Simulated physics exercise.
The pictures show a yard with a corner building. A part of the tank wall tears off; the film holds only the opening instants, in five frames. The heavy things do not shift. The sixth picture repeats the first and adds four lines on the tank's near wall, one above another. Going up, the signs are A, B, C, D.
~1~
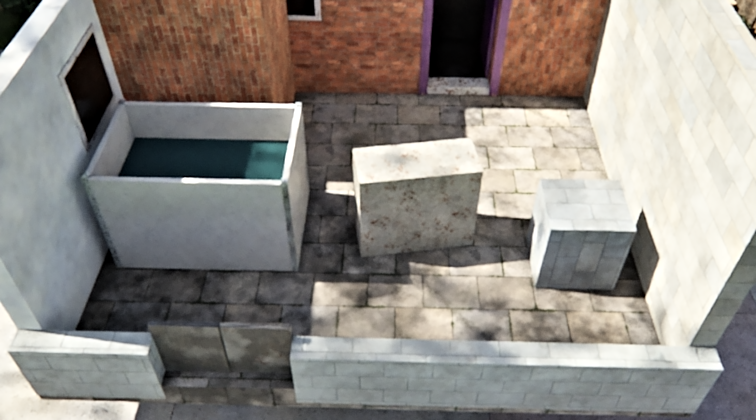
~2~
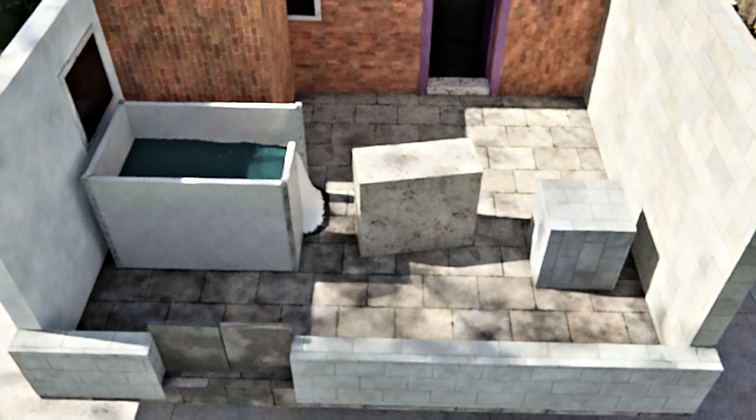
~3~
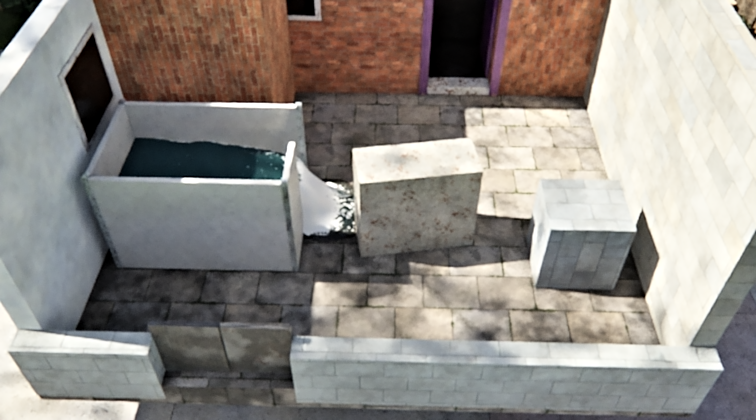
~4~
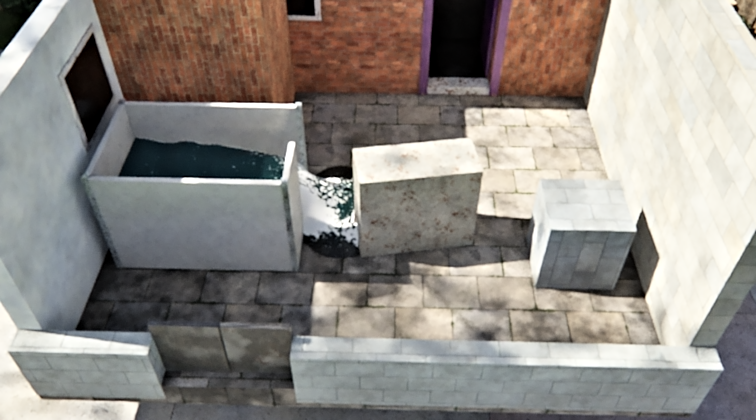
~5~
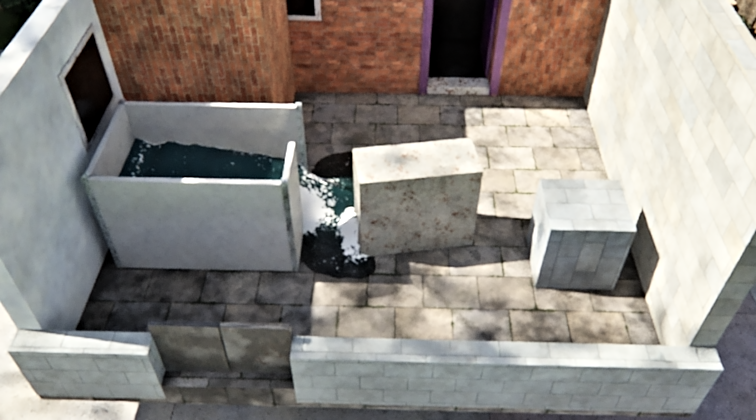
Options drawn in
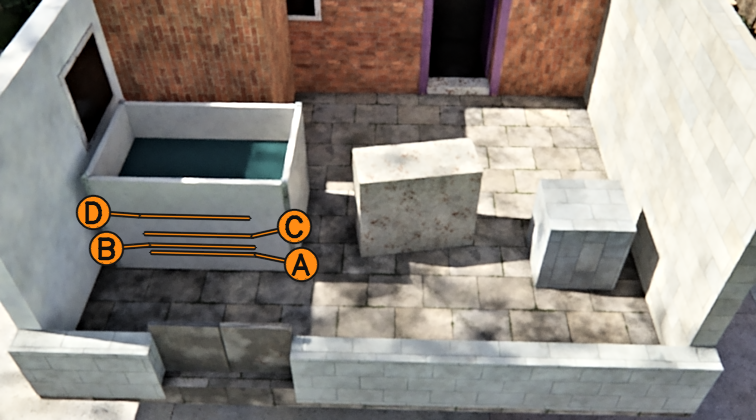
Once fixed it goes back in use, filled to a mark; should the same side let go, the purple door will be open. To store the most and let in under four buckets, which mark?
The answer is line D.
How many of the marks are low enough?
All of them.
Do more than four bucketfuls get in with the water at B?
No, not at all.
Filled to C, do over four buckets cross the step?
No, not at all.
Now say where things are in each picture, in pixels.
The first picture shows water in the tank at rest, its middle at (206, 173); foot of the purple doorway at (458, 94); shut gate at (222, 331).
The second picture shows front seen at (316, 190), 1 % of the ground wet.
The third picture shows front seen at (348, 201), 3 % of the ground wet.
The fourth picture shows front seen at (341, 177), 5 % of the ground wet.
The fifth picture shows front seen at (364, 269), 10 % of the ground wet.
On the marked copy, A at (203, 253); B at (201, 246); C at (198, 234); D at (193, 217); from the bottom up A, B, C, D.
If A is chosen, nothing gets over.
If B is chosen, nothing gets over.
If C is chosen, nothing gets over.
If D is chosen, a bucket or two gets in.
